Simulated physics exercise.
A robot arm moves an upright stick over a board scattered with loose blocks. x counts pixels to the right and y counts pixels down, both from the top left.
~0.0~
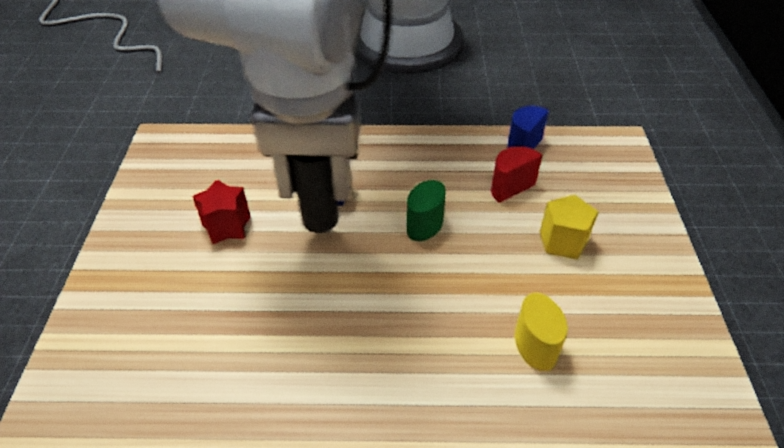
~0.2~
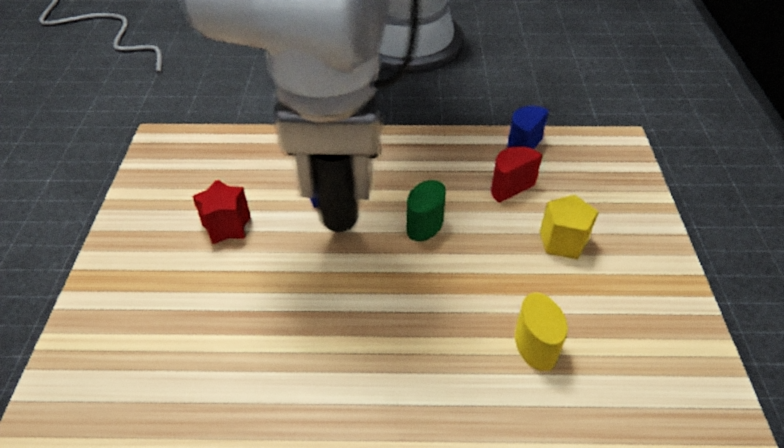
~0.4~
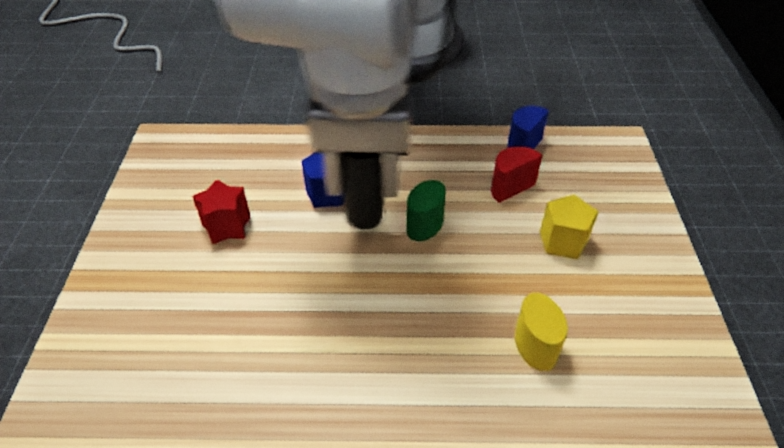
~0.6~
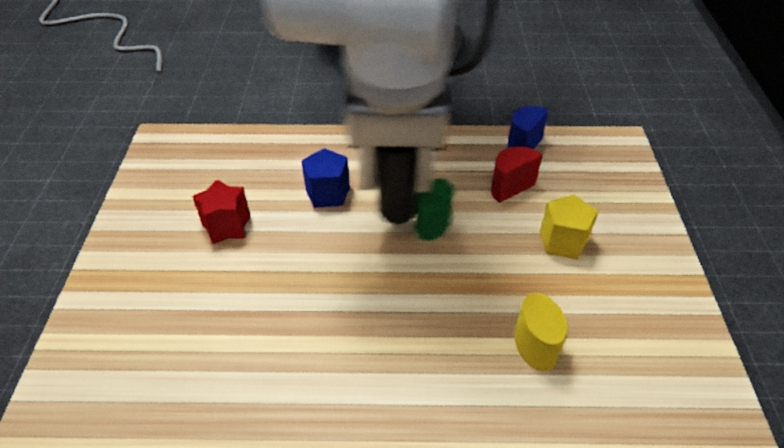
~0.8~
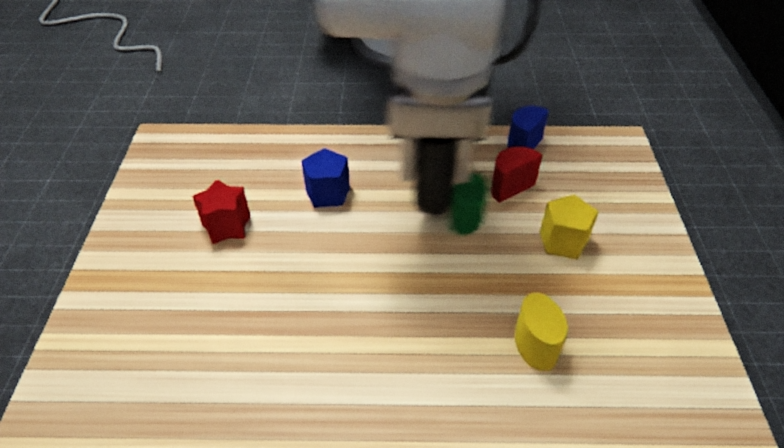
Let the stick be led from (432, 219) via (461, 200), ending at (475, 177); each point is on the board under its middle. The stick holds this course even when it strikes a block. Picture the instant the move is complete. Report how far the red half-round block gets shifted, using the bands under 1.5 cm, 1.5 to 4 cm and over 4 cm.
It falls in the under 1.5 cm band.
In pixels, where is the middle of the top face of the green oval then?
So, by the moment the path ends, you'll find the top centre of the green oval at (494, 187).
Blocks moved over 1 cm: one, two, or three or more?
That makes 1 block.
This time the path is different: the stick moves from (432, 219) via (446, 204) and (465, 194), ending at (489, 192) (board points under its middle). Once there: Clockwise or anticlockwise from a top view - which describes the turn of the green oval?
Overhead view: Clockwise.
On the path given first. Halfway along, stick at (463, 184); green oval at (494, 187), turned 20° clockwise.
At the end, stick at (477, 161); green oval at (494, 187), turned 20° clockwise; red half-round block unmoved.
